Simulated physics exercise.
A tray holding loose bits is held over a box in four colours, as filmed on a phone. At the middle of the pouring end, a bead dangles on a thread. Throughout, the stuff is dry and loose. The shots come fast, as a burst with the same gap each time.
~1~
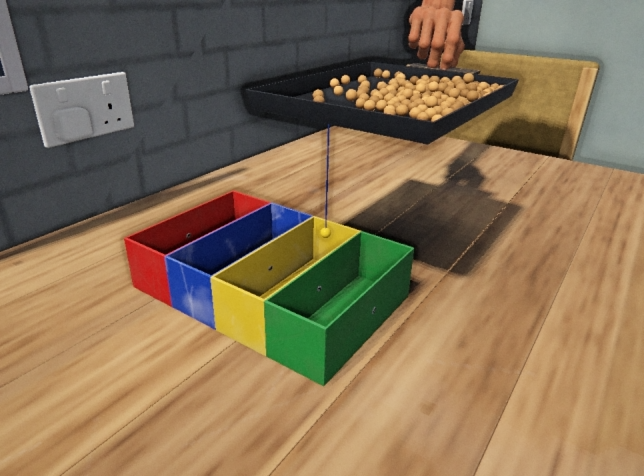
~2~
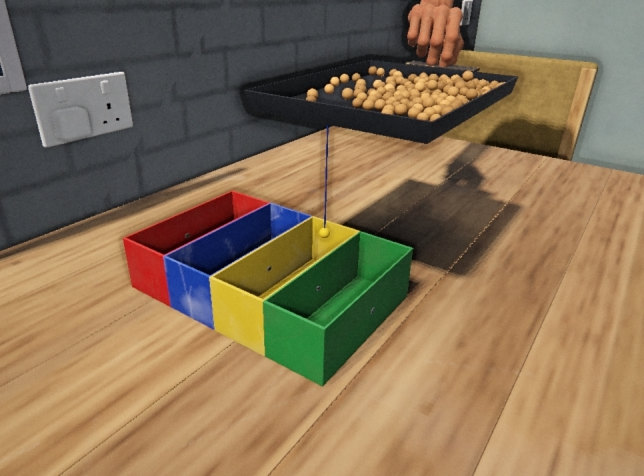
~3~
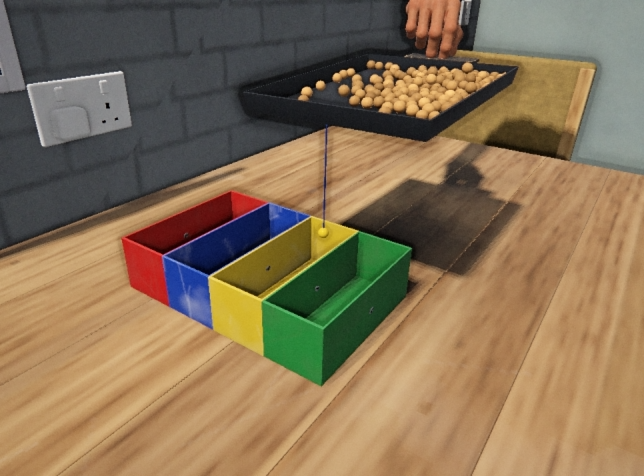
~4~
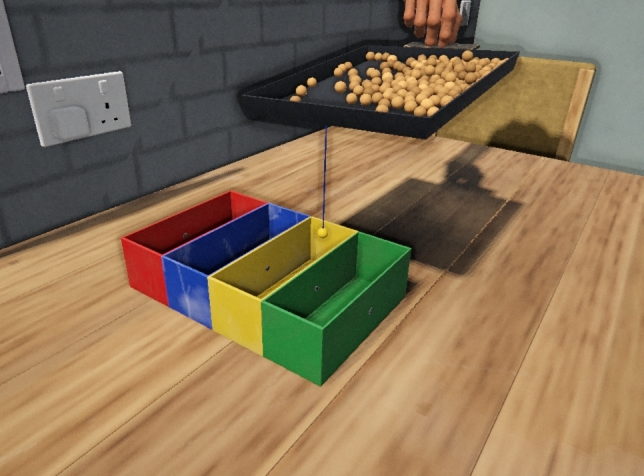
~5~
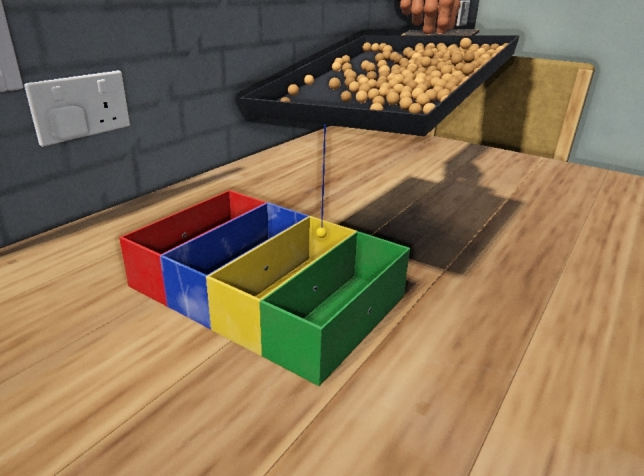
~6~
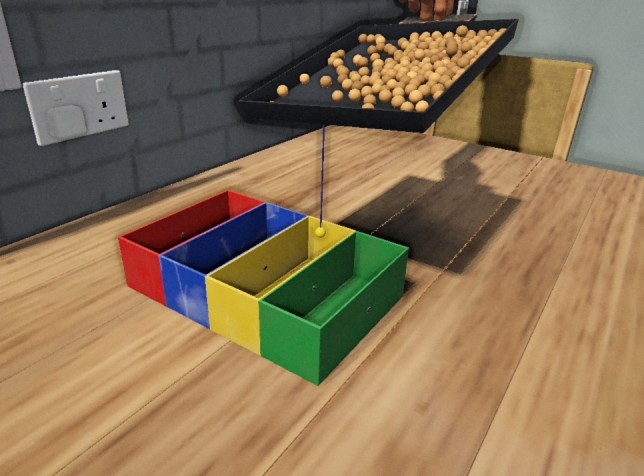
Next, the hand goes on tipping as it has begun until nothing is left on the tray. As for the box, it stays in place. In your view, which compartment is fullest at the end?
Fullest: The blue compartment.
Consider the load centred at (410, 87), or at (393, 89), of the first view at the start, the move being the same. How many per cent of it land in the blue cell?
Roughly 70 per cent, and 70 per cent.
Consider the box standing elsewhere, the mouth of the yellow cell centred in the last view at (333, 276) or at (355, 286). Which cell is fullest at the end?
For the first spot the answer is red, and for the second spot it is that red cell.
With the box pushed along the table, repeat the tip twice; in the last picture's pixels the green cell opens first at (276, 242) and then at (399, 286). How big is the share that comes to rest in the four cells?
It would be roughly 90 per cent for the first and roughly 90 per cent for the second.
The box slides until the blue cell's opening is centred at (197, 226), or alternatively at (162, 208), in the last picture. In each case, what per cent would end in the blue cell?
The first try gives 30 per cent, the second 0 per cent.
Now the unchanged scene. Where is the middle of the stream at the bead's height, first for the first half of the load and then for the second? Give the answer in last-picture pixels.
The opening part goes through (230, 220); what follows goes through (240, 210).
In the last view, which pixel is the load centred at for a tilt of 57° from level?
Look about (295, 88) in the last picture.
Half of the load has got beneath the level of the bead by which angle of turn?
About 85 degrees.
Just after the last frame, tray tipped steeply; the larger part on the tray; about a tenth in the blue cell; just a few in the yellow cell; just a few in the red cell; about a tenth falling or outside the box.
A moment on, tray tipped right over; about a tenth on the tray; roughly half in the blue cell; about a tenth in the yellow cell; about a tenth in the red cell; about a tenth falling or outside the box.
Further on, tray tipped past a quarter turn; the larger part in the blue cell; about a tenth in the yellow cell; about a tenth in the red cell; about a tenth falling or outside the box.
When it is over, tray tipped past a quarter turn; the larger part in the blue cell; about a tenth in the yellow cell; about a tenth in the red cell; not one in the green cell; about a tenth outside the box.
